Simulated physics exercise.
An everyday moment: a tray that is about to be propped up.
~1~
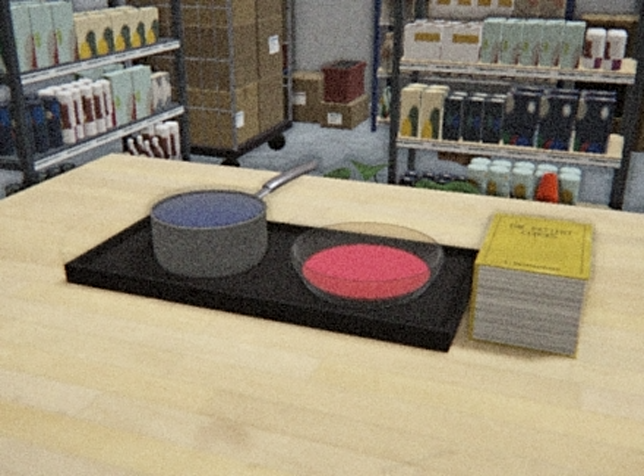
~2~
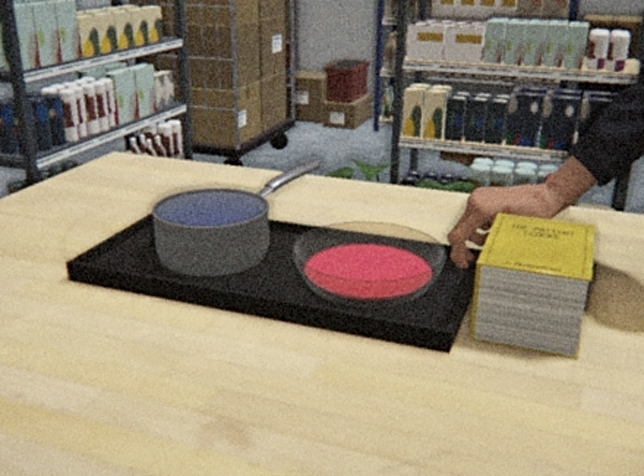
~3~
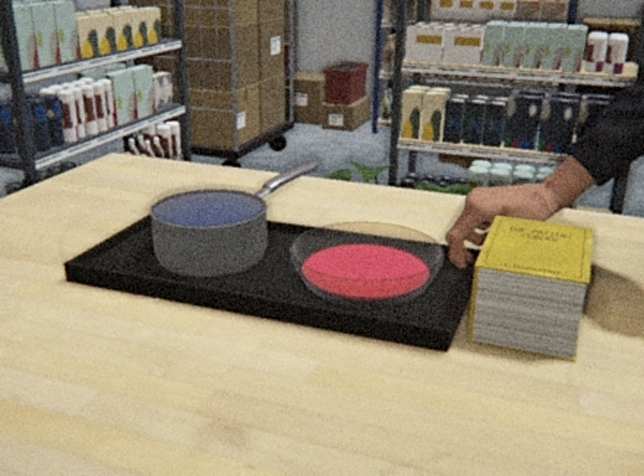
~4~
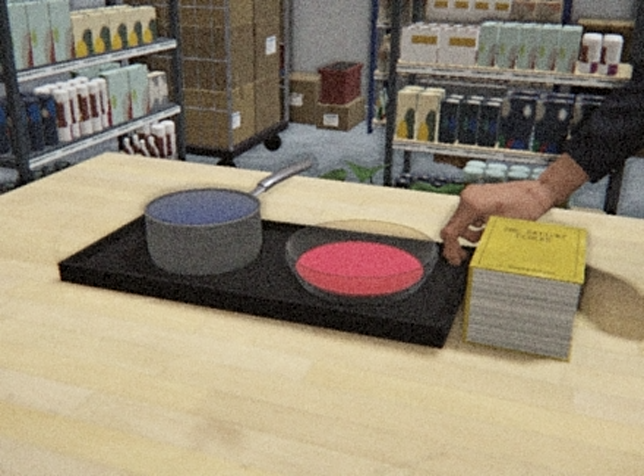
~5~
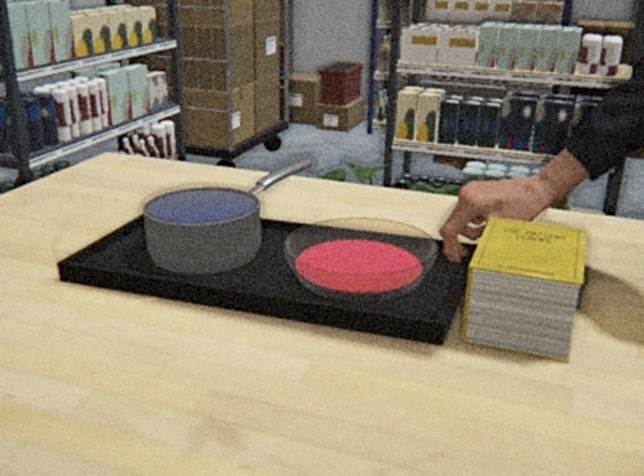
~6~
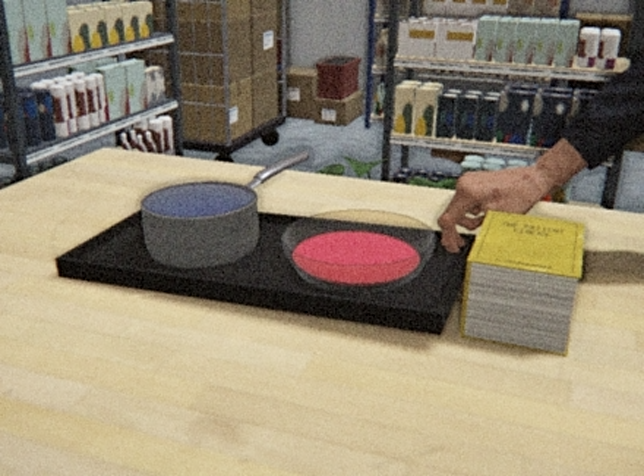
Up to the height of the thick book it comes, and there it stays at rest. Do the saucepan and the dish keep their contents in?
In order: Saucepan: Some pours out, dish: Nothing pours out.
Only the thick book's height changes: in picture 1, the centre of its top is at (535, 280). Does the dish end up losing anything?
Stays clean.
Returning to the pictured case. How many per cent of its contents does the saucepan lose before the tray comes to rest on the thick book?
Note: Some 18 parts in a hundred.
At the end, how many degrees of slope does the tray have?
12 degrees, give or take.
Next, the tray slopes by about 7°; saucepan, it has slopped over; dish, its rim is dry.
After that, the tray slopes by about 13°; saucepan, it has slopped over; dish, its rim is dry.
Finally, the tray slopes by about 12°, resting on the thick book; saucepan, it has slopped over; dish, its rim is dry.
